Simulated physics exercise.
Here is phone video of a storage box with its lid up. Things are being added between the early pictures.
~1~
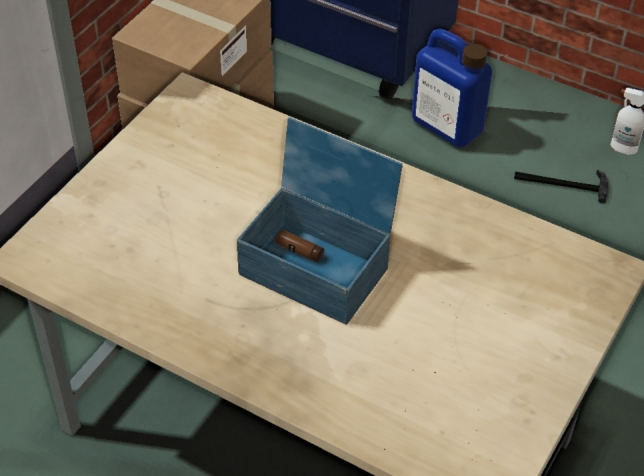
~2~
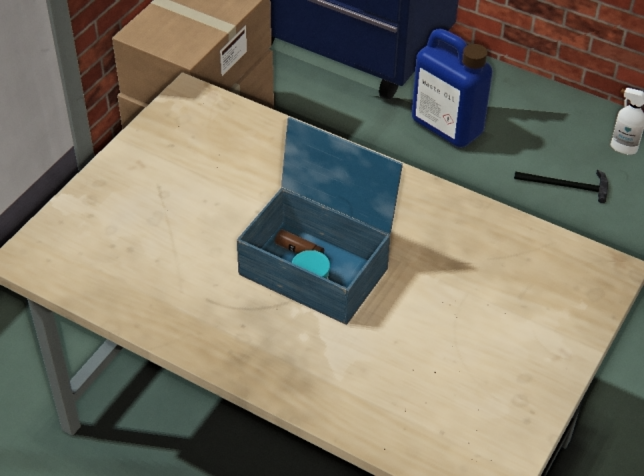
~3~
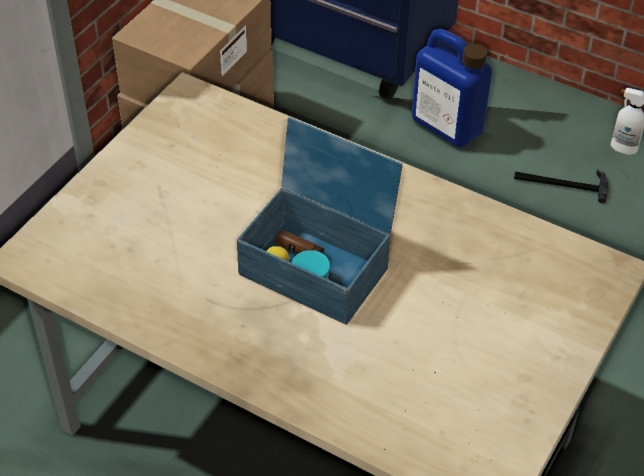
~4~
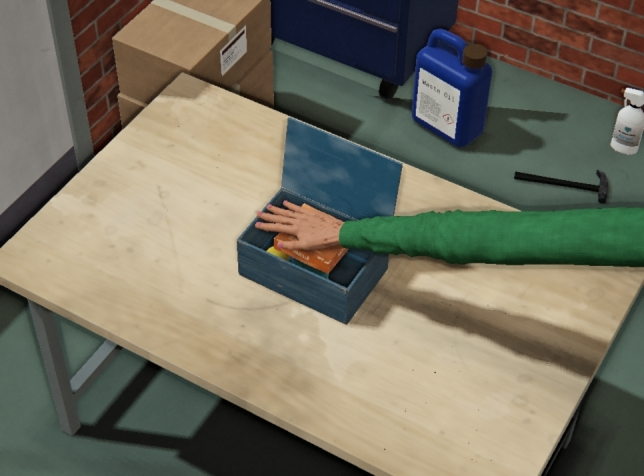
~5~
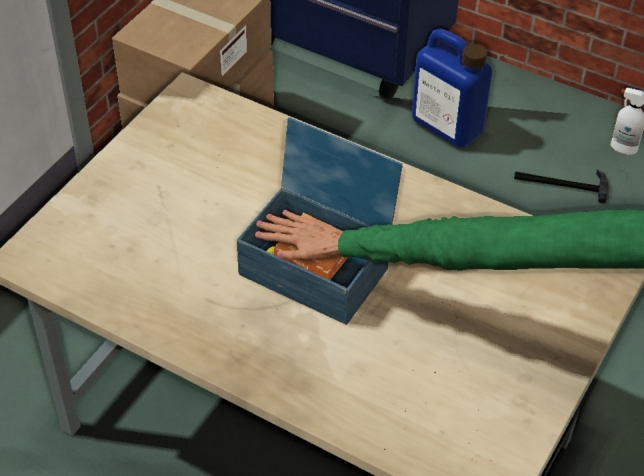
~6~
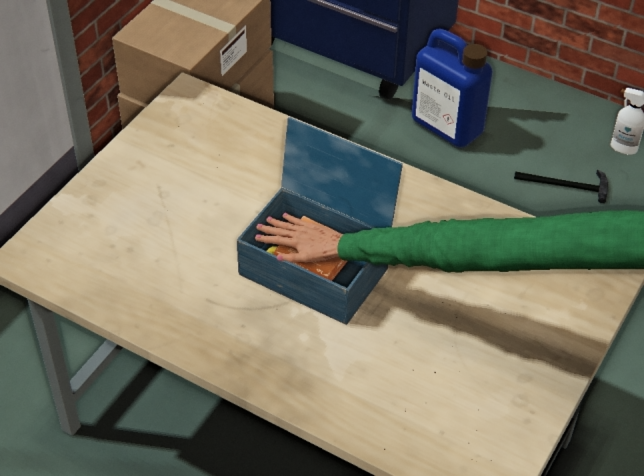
The video shows an open blue box on a wooden table, holding a brown object as a turquoise item and then a yellow one appear inside, before a green-sleeved arm lowers an orange object into it and keeps hold.
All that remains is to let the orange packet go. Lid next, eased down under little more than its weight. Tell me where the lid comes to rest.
Down on the rim.
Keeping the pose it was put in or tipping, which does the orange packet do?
Observation: It keeps the set orientation.
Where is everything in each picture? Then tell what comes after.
In the first frame, the last thing is not in view yet; brown shaker (300, 246).
In the second frame, the last thing is not in view yet.
In the third frame, the last thing is not in view yet.
The fourth frame shows on its way.
The fifth frame shows on its way.
The sixth frame shows put in, still held.
Then, 1.10 s on from there, lid starting down.
Then, 1.60 s on from there, lid 57° above the rim.
Then, 1.90 s on from there, lid 34° above the rim.
Then, 2.20 s on from there, lid 9° above the rim.
In the end, lid shut; all 4 unmoved. At the end, from the last picture's camera, orange packet near (315, 251).
